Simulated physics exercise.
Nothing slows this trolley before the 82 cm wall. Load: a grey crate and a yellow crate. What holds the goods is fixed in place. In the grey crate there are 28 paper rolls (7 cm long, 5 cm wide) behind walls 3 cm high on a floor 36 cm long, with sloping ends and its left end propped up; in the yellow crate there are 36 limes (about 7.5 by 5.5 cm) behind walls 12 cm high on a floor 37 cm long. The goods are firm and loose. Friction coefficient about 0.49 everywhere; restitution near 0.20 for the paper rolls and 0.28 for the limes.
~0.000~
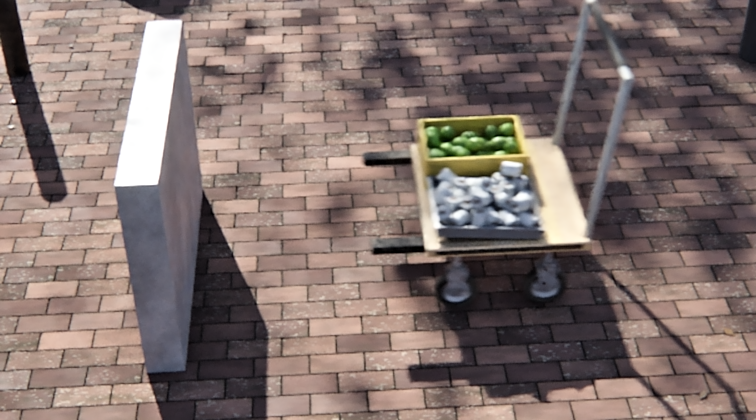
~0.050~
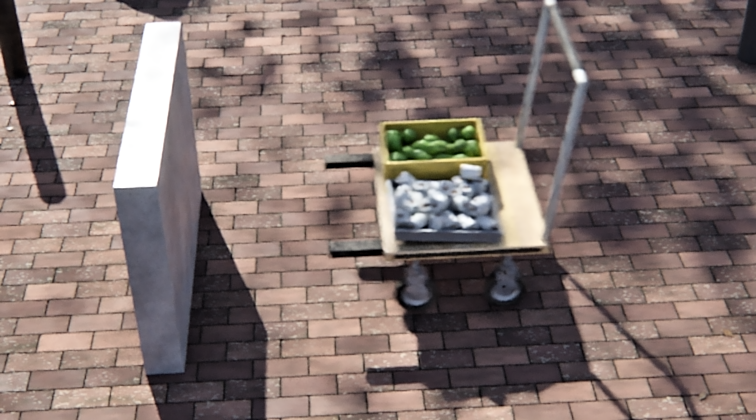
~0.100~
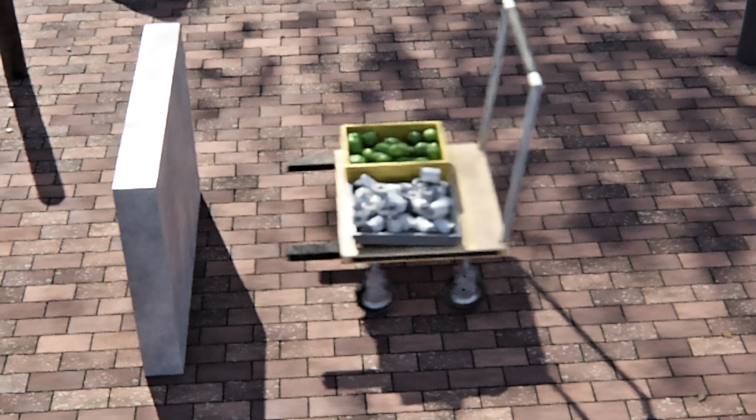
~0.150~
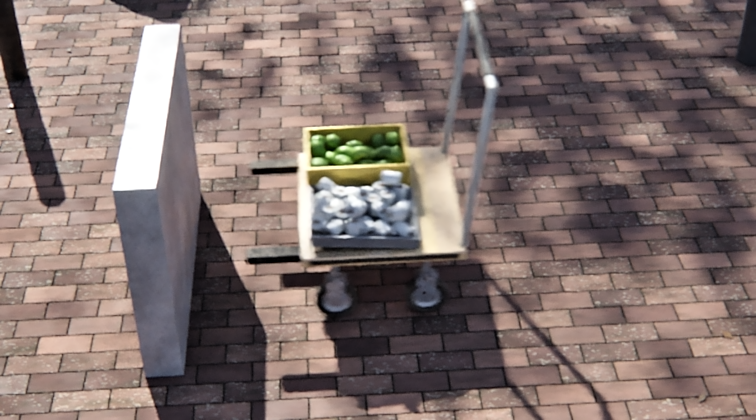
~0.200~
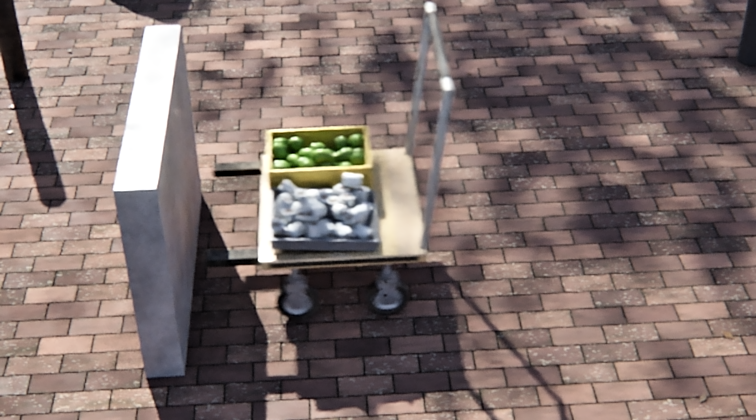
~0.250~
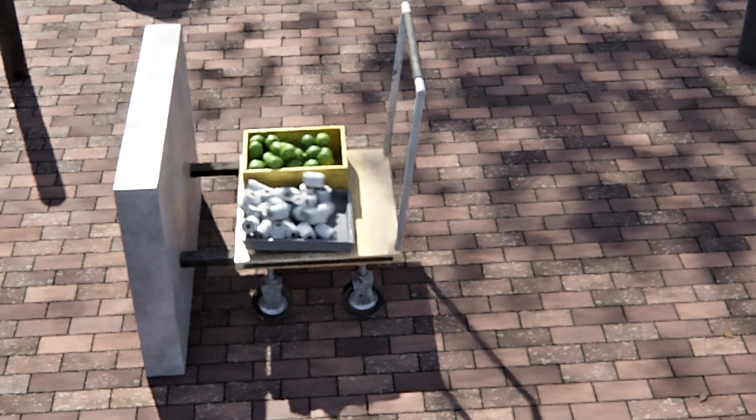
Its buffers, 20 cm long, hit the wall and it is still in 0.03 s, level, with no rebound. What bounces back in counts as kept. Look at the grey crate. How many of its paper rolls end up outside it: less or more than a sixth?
More than a sixth of the paper rolls leave the grey crate.
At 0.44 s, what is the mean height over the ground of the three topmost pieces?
Some 58 cm up.
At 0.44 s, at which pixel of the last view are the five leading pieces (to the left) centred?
At about (201, 204).
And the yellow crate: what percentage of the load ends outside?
About: Yellow crate 5 per cent.
After 0.32 s, grey crate 25 in, 3 out and yellow crate 36 in, 0 out.
After 0.44 s, grey crate 18 in, 10 out and yellow crate 34 in, 2 out.
After 0.67 s, grey crate 16 in, 12 out and yellow crate 34 in, 2 out.
Final count (at 1.17 s), grey crate 16 in, 12 out and yellow crate 34 in, 2 out. Asked share, 12 of 28, 43 per cent.
